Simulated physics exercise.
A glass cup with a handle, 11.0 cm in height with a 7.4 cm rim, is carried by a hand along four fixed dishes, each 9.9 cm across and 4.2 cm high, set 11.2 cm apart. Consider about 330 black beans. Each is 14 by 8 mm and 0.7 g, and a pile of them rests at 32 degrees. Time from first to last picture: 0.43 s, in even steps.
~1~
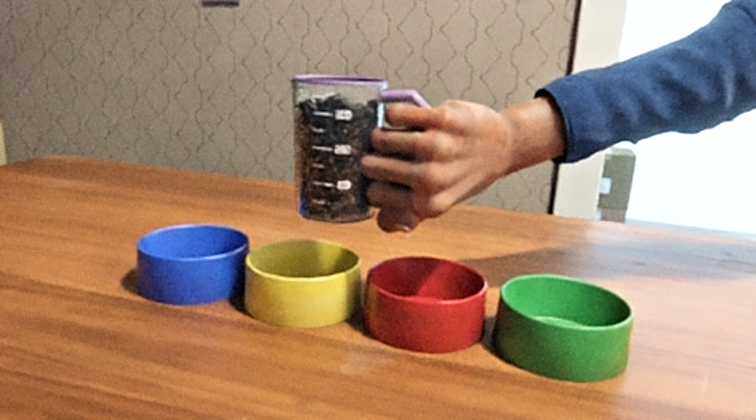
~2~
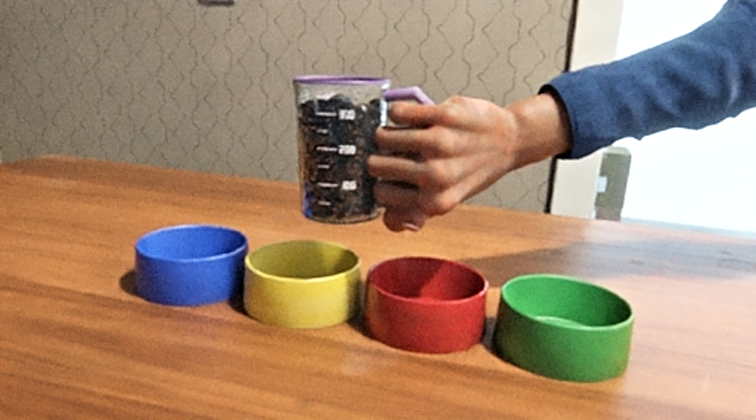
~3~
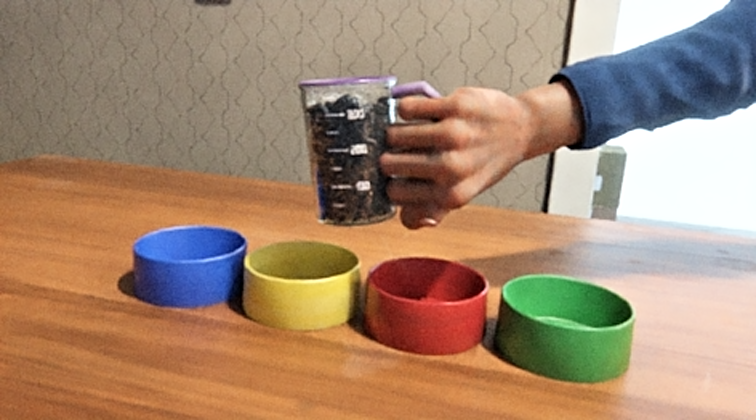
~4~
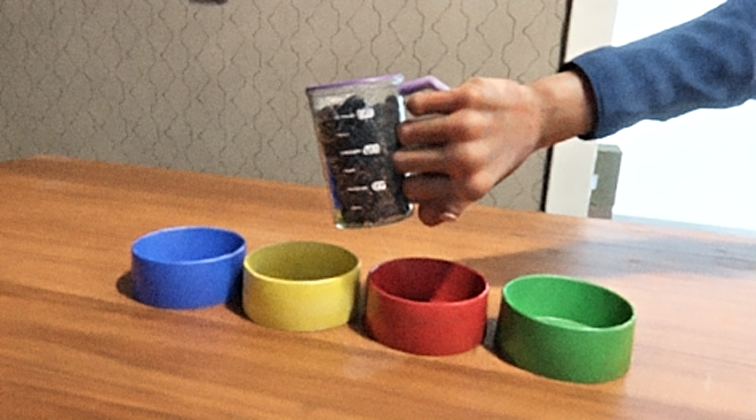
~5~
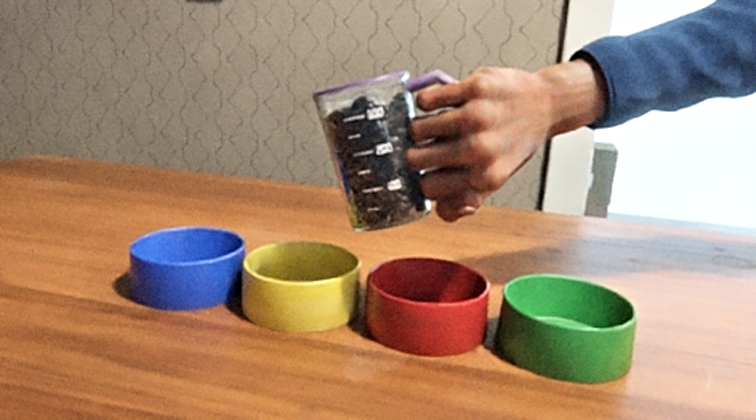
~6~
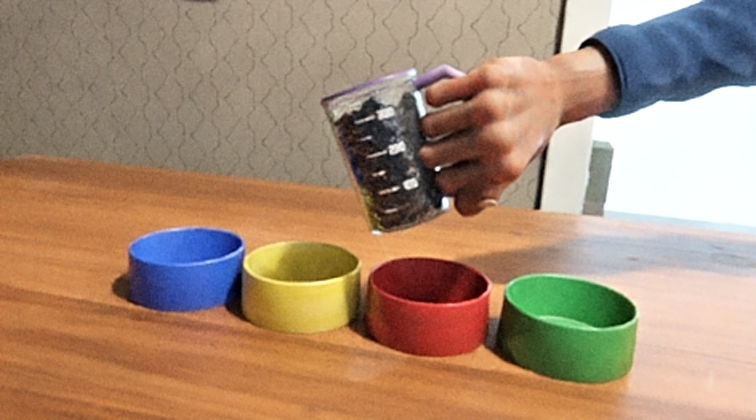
A hand tilting a clear measuring cup of black beans leftward while moving it slightly right above blue, yellow, red and green dishes.
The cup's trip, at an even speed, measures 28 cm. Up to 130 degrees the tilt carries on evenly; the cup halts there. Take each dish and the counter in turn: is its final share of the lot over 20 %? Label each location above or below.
Labels - red dish: Below, blue dish: Below, green dish: Above, yellow dish: Below, counter: Below.
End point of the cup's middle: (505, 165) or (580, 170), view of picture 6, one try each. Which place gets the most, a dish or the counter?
First try: Red; second try: Red.
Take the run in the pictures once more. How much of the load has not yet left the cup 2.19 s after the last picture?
Estimate: Around 0 % of the load.
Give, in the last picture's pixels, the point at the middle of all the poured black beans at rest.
About (564, 321).
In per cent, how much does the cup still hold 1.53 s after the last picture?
Load share: Near 80 percent.
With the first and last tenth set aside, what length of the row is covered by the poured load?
Length: About 9 cm.
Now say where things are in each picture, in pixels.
The first picture shows cup at (338, 148), tilt 0 degrees, lip at (298, 78), moved 0.0 cm; middle of the pieces at (336, 161); blue dish at (195, 241); yellow dish at (304, 259); red dish at (427, 278); green dish at (565, 300).
The second picture shows cup at (342, 148), tilt 2 degrees, lip at (299, 79), moved 0.4 cm; middle of the pieces at (341, 161).
The third picture shows cup at (352, 150), tilt 6 degrees, lip at (305, 84), moved 1.3 cm; middle of the pieces at (353, 163).
The fourth picture shows cup at (364, 151), tilt 11 degrees, lip at (311, 89), moved 2.3 cm; middle of the pieces at (365, 164).
The fifth picture shows cup at (376, 152), tilt 16 degrees, lip at (318, 94), moved 3.4 cm; middle of the pieces at (379, 165).
The sixth picture shows cup at (389, 153), tilt 21 degrees, lip at (326, 100), moved 4.4 cm; middle of the pieces at (393, 166); blue dish at (188, 245); yellow dish at (302, 262); red dish at (429, 280); green dish at (570, 300).
Then, 0.92 s after the last picture, tilt 74 degrees; cup holds 100 %.
Then, 1.53 s after the last picture, tilt 109 degrees; cup holds 80 %, red 5 %, green 5 %.
Then, 2.19 s after the last picture, tilt 130 degrees; cup holds 0 %, red 10 %, green 85 %.
In the end, red 10 %, blue 0 %, green 85 %, yellow 0 %, counter 5 %.
